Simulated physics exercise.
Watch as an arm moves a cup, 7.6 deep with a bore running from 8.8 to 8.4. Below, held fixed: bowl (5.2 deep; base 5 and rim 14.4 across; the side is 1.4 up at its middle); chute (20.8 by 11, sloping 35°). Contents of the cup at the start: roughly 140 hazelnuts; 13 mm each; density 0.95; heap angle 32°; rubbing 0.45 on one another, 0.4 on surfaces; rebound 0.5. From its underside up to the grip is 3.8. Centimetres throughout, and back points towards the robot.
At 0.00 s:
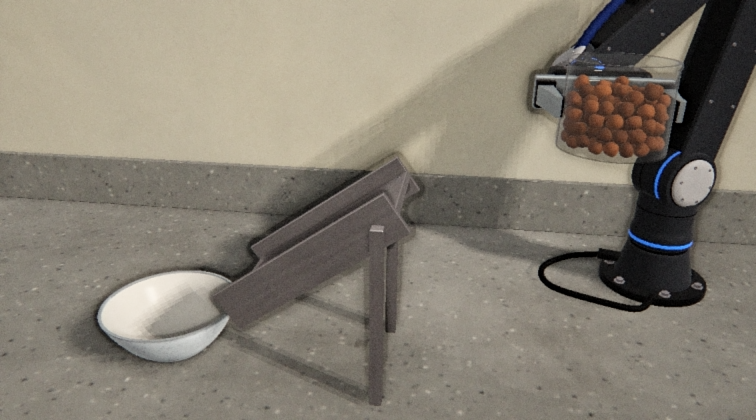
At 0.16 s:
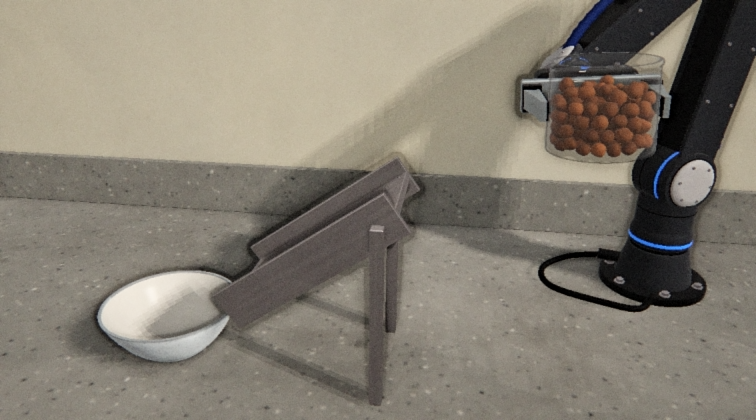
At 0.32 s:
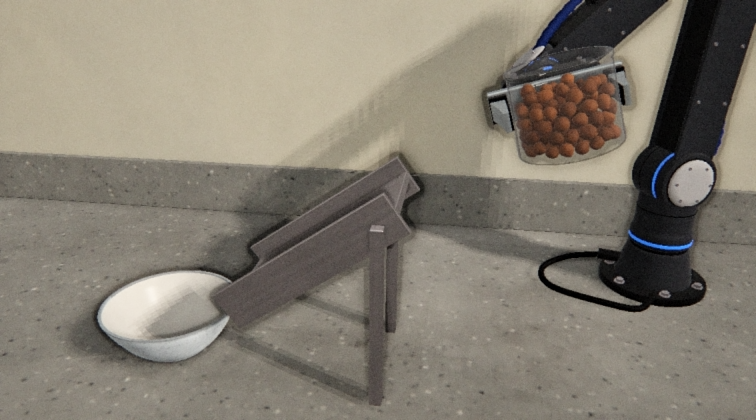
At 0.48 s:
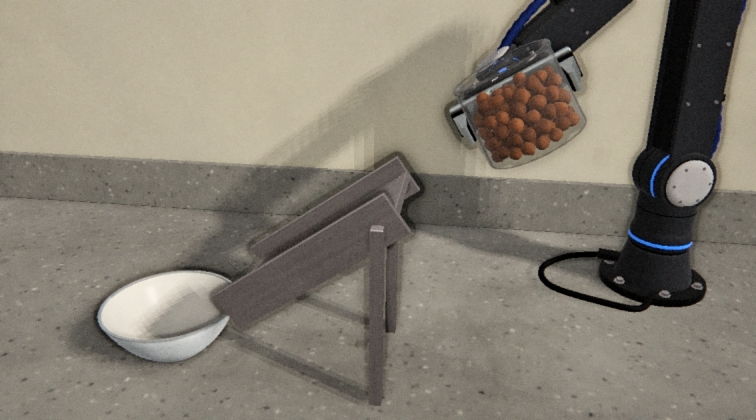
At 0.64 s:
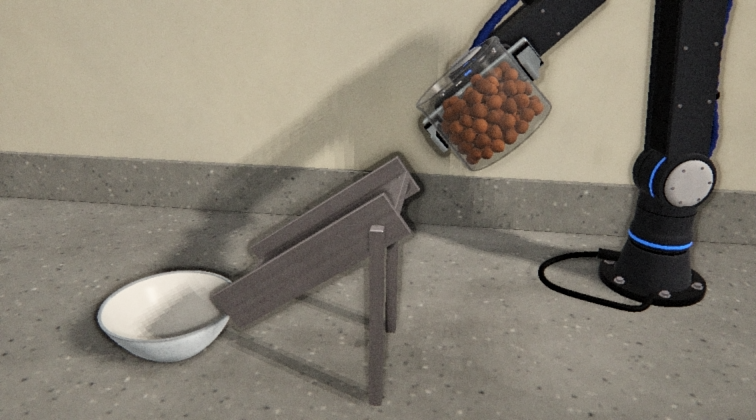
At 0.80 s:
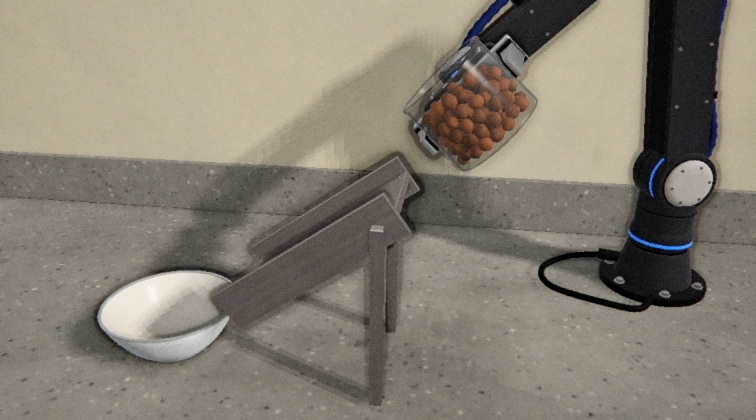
Robot arm carrying a clear cup of hazelnuts leftward while tilting it toward a grey ramp above a white bowl.
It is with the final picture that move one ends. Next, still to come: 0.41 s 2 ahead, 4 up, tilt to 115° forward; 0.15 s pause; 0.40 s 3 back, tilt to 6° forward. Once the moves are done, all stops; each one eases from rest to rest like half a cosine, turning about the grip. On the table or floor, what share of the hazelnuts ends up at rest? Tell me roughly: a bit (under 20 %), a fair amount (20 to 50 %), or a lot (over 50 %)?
A bit, under 20 %.
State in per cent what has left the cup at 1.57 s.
My estimate is roughly 80 % gone.
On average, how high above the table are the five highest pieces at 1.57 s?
Close to 32 cm.
After 1.18 s, tilted 114° forward, highest piece 36 above the table; 135 in the cup, 5 on the chute or in flight.
After 1.57 s, tilted 57° forward, highest piece 33 above the table; 49 in the bowl, 28 in the cup, 1 on the table or floor, 62 on the chute or in flight.
After 1.96 s, tilted 6° forward, highest piece 32 above the table; 103 in the bowl, 27 in the cup, 9 on the table or floor, 1 on the chute or in flight.
After 3.01 s, tilted 6° forward, highest piece 32 above the table; 104 in the bowl, 27 in the cup, 9 on the table or floor.
In the end, 104 in the bowl, 27 in the cup, 9 on the table or floor. That is 6 % on the table or floor.
